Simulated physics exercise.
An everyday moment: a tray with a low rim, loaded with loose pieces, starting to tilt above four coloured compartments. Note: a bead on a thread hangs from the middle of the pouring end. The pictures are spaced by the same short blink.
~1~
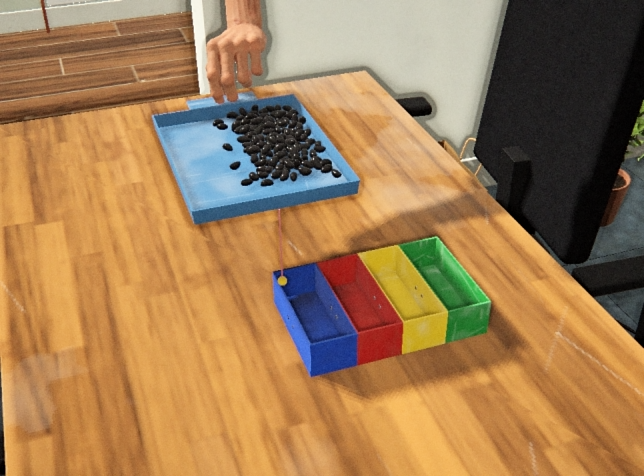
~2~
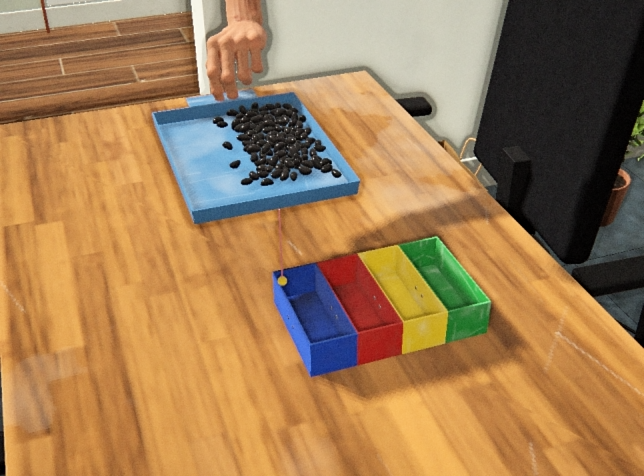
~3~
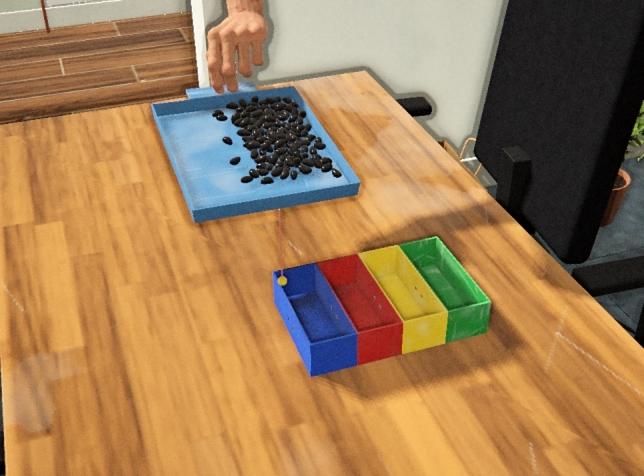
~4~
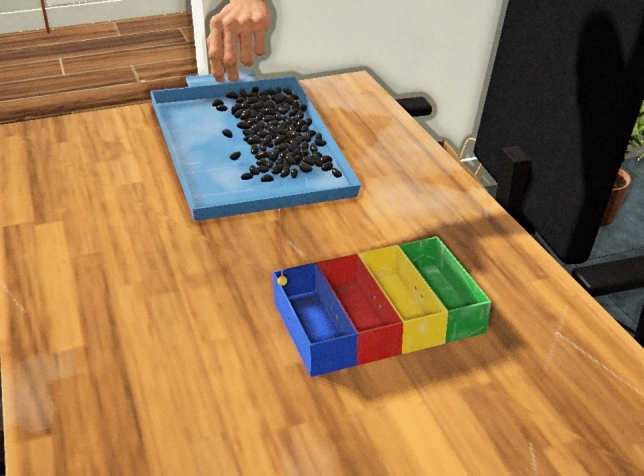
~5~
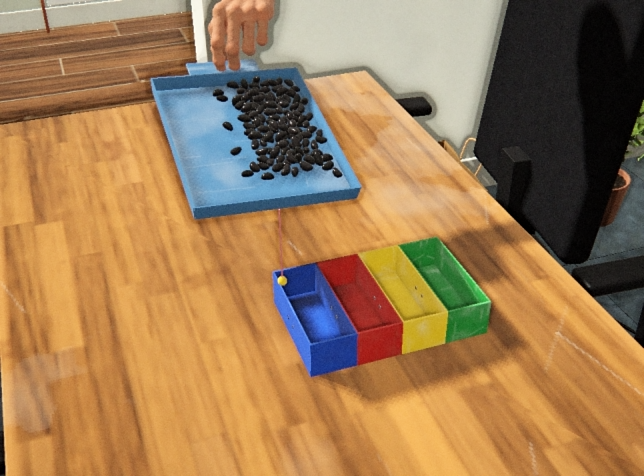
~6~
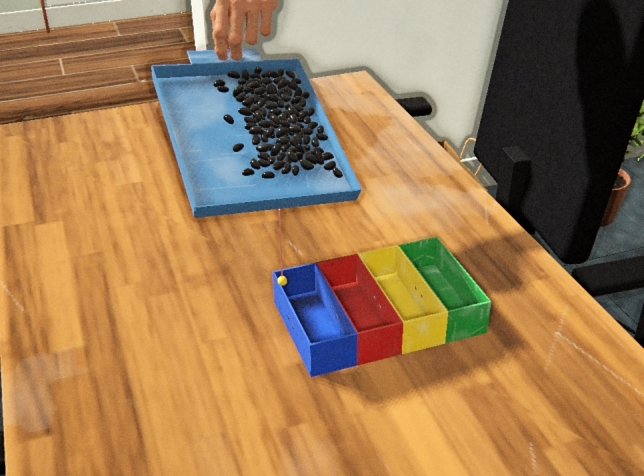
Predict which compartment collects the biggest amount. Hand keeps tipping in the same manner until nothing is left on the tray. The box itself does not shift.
Biggest amount: The red compartment.
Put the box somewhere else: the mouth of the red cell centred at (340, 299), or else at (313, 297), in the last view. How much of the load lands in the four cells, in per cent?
Some 100 percent, followed by some 100 percent.
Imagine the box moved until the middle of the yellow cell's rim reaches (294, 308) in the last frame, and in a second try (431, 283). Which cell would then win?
Green first, blue second.
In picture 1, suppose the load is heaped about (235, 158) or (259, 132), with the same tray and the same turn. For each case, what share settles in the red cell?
You'd get near 40 percent first and near 60 percent after that.
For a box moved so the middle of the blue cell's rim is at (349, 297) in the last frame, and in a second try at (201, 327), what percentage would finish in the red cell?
First try: Roughly 20 per cent; second try: Roughly 0 per cent.
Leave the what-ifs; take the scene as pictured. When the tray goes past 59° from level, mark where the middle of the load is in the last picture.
Somewhere about pixel (319, 153).
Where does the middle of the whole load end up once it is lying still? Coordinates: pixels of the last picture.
Close to (360, 321) in the last view.
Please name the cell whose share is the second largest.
That would be blue.
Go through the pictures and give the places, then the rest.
The first frame shows corners of the pouring end at (194, 210) and (357, 179), level; middle of the load at (270, 140), black beans; bead on its thread at (282, 281); blue cell at (334, 352); red cell at (380, 341); yellow cell at (425, 330); green cell at (468, 319).
The second frame shows corners of the pouring end at (194, 210) and (357, 180), level; middle of the load at (270, 139).
The third frame shows corners of the pouring end at (194, 209) and (358, 181), tipped barely, lowest at the right corner; middle of the load at (270, 135).
The fourth frame shows corners of the pouring end at (195, 207) and (358, 184), tipped a little, lowest at the right corner; middle of the load at (270, 129).
The fifth frame shows corners of the pouring end at (195, 206) and (359, 186), tipped a little, lowest at the right corner; middle of the load at (271, 123).
The sixth frame shows corners of the pouring end at (196, 205) and (359, 188), tipped clearly, lowest at the right corner; middle of the load at (272, 117); blue cell at (334, 352); red cell at (380, 341); yellow cell at (425, 330); green cell at (468, 319).
Soon, tray tipped steeply; nearly all on the tray; a stray few in the yellow cell; a stray few falling or outside the box.
A while on, tray tipped right over; about two thirds on the tray; a small part in the red cell; a stray few in the yellow cell; a stray few in the blue cell; a stray few in the green cell; a small part falling or outside the box.
Towards the end, tray tipped past a quarter turn; about two thirds in the red cell; about a quarter in the blue cell; a small part in the yellow cell; a stray few in the green cell; a stray few falling or outside the box.
Finally, tray tipped past a quarter turn; about two thirds in the red cell; about a quarter in the blue cell; a small part in the yellow cell; a stray few in the green cell; a stray few outside the box.
